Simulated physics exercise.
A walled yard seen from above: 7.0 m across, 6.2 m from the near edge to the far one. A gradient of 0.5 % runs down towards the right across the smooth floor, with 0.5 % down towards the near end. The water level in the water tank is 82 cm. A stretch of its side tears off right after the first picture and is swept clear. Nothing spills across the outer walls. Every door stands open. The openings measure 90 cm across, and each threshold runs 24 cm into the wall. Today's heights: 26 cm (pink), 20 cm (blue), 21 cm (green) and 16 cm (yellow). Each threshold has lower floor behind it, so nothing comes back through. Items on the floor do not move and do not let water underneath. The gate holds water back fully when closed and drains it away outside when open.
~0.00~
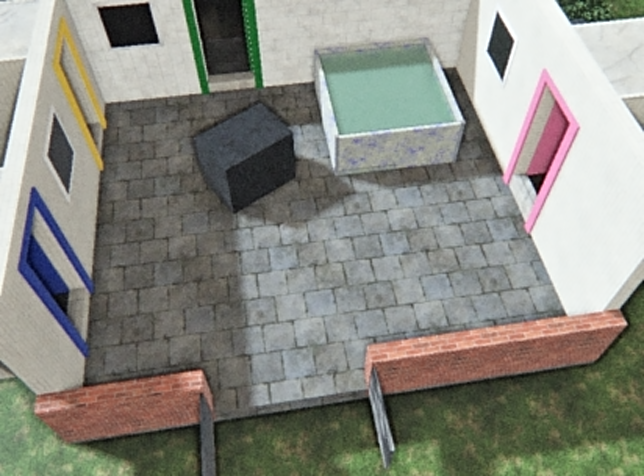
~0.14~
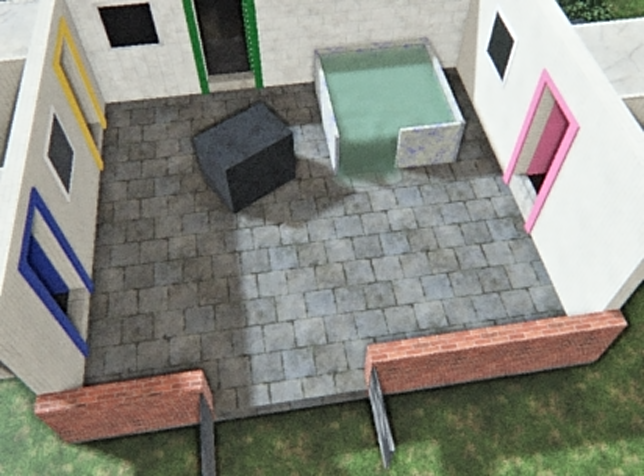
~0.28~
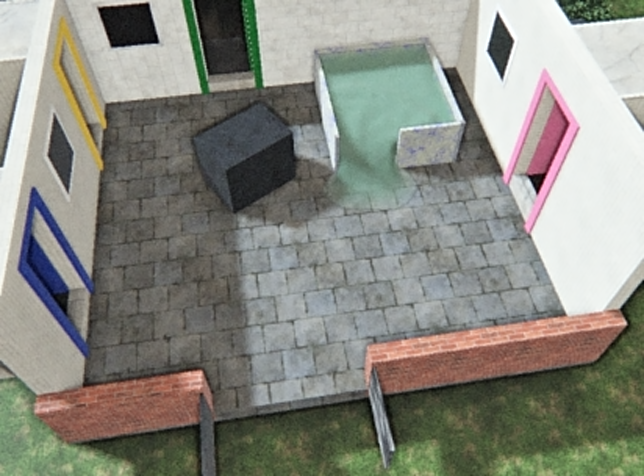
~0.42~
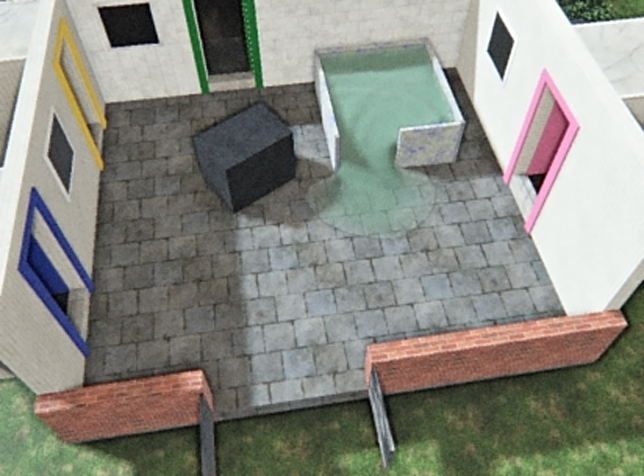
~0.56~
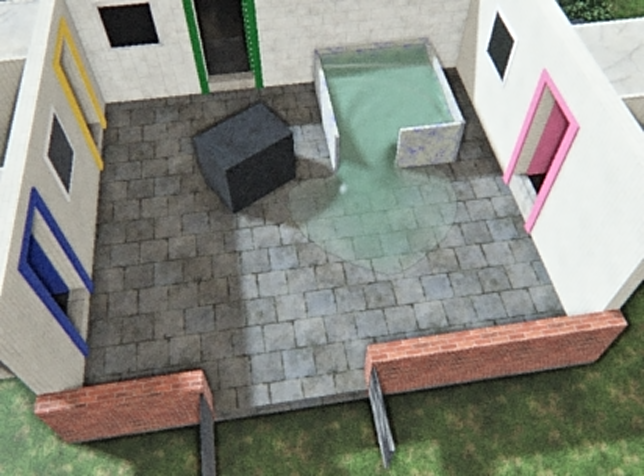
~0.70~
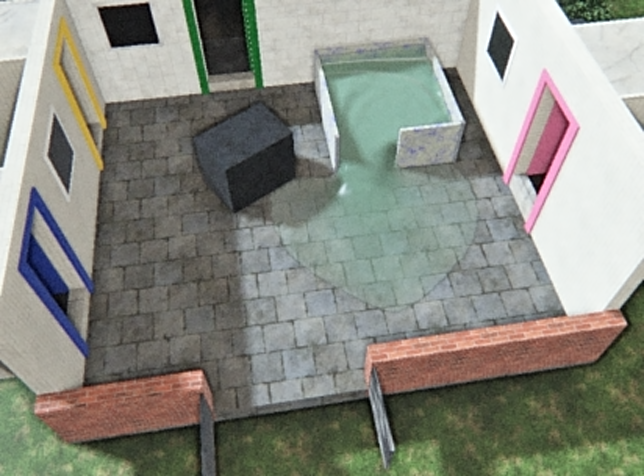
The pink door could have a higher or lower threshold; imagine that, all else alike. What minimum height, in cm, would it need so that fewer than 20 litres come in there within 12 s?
About 6.5 cm.
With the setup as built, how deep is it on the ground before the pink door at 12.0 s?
Depth: Near 9.0 cm.
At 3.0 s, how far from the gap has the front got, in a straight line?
Close to 6.0 metres, I'd say.
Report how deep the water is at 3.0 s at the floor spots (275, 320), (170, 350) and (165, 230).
First spot about 3 cm, second about 2 cm, third about 0 cm.
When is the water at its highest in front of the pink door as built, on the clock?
Peak time: About 10.5 s.
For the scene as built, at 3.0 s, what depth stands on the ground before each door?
Centimetres: Pink = 1, blue = 6, green = 0, yellow = 0.
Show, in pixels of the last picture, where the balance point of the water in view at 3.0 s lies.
The water is centred near (382, 190).
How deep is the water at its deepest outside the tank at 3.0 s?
Max depth: About 34 cm.
After 1.4 s water covers 40 % of the floor, deepest (48 cm) near (361, 175); 4 cm at the pink door, 0 litres in over its 26 cm threshold.
After 3.0 s water covers 55 % of the floor, deepest (34 cm) near (569, 341); 1 cm at the pink door, 0 litres in over its 26 cm threshold.
After 12.0 s water covers 95 % of the floor, deepest (13 cm) near (449, 135); 9 cm at the pink door, 0 litres in over its 26 cm threshold.
At the pink door as built, the water arrived by 1.2 s and peaked near 12 cm at 10.6 s.
Run again over the same 12 s with other heights there, 29 litres in over 5.5 cm, 9 litres over 8 cm. The limit of 20 litres is kept from about 6.5 cm up.
